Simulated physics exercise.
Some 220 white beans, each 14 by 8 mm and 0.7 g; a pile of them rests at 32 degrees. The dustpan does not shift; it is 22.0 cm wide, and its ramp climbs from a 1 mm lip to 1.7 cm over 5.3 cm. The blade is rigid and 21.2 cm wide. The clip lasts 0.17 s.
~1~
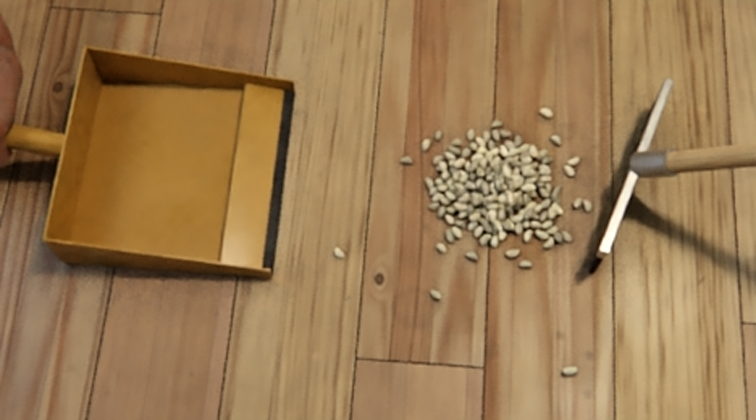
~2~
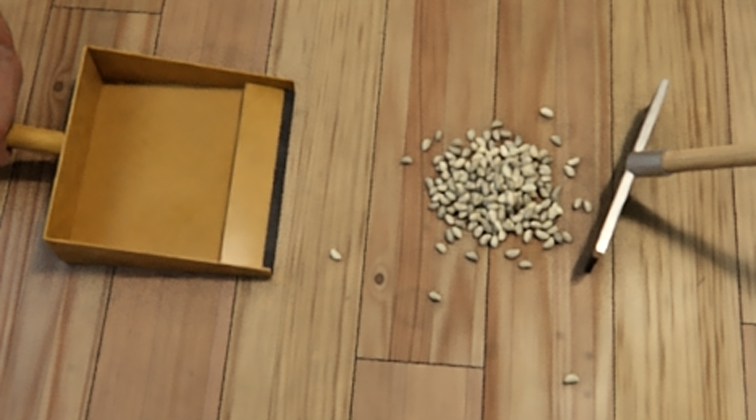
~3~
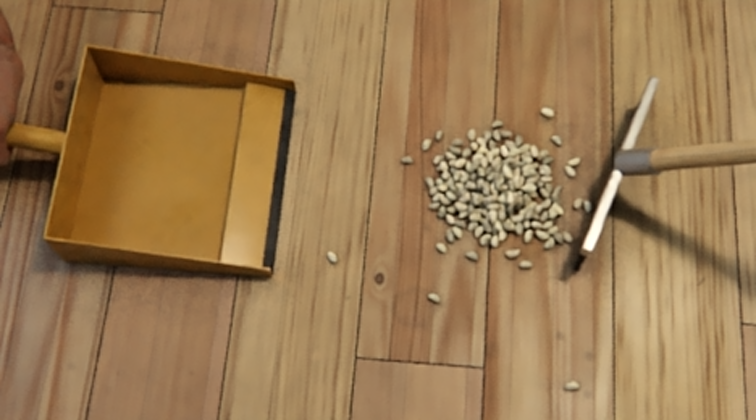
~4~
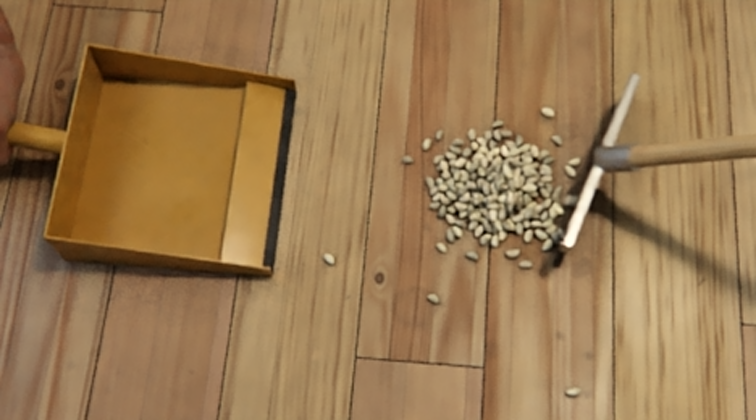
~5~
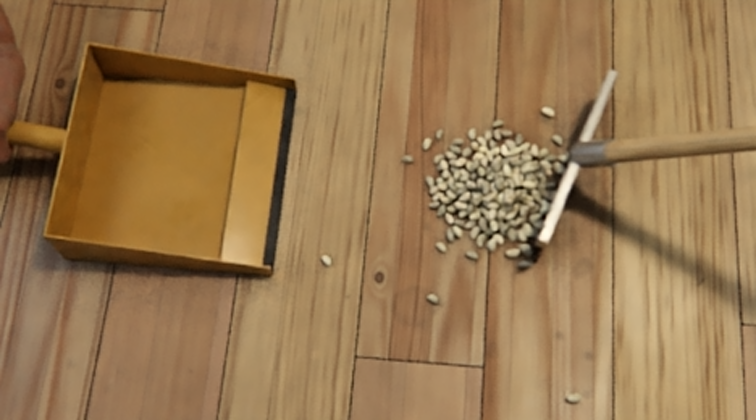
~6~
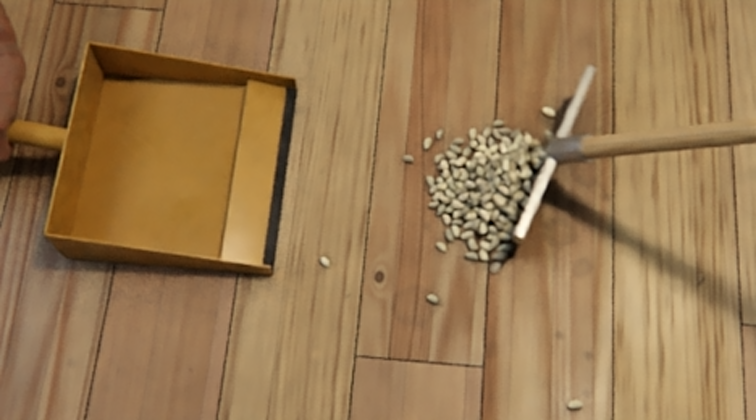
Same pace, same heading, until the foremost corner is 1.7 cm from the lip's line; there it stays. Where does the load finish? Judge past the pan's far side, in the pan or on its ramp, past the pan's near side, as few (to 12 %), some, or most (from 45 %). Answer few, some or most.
Past the pan's far side: Some; in the pan or on its ramp: Some; past the pan's near side: Few.
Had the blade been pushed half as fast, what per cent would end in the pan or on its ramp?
Then about 20 per cent.
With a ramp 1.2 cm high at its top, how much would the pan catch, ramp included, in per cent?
In that case some 25 per cent.
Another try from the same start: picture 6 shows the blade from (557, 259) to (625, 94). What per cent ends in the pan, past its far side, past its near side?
Pan 0, far 5, near 5.
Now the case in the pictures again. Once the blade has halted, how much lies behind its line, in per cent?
About 10 per cent.
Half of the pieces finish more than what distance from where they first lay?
Some 24 cm.
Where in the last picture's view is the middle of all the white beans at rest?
Around (297, 131).
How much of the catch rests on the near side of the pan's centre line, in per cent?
Some 30 per cent.
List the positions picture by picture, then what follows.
Blade from (603, 253) to (666, 88), moved 0.0 cm, 0 of the pieces shifted so far; middle of the pieces at (496, 194); pan at (165, 173), in the first frame.
Blade from (598, 252) to (662, 88), moved 0.4 cm, 2 of the pieces shifted so far; middle of the pieces at (496, 194), in the second frame.
Blade from (586, 250) to (651, 86), moved 1.6 cm, 2 of the pieces shifted so far; middle of the pieces at (497, 194), in the third frame.
Blade from (566, 246) to (632, 83), moved 3.7 cm, 6 of the pieces shifted so far; middle of the pieces at (497, 193), in the fourth frame.
Blade from (542, 242) to (610, 79), moved 6.1 cm, 55 of the pieces shifted so far; middle of the pieces at (494, 183), in the fifth frame.
Blade from (518, 237) to (588, 75), moved 8.5 cm, 121 of the pieces shifted so far; middle of the pieces at (485, 185); pan at (167, 169), in the sixth frame.
Then, 0.17 s after the last picture, middle of the blade 16 cm from the lip; 0 % over the lip, far side 10 %, near side 0 %.
Then, 0.28 s after the last picture, middle of the blade 9 cm from the lip; 0 % over the lip, far side 15 %, near side 0 %.
Then, 0.53 s after the last picture, middle of the blade 5 cm from the lip; 25 % over the lip, far side 20 %, near side 5 %.
In the end, far side 20 %, pan 25 %, near side 5 %, in front of the lip or behind the blade 50 %.
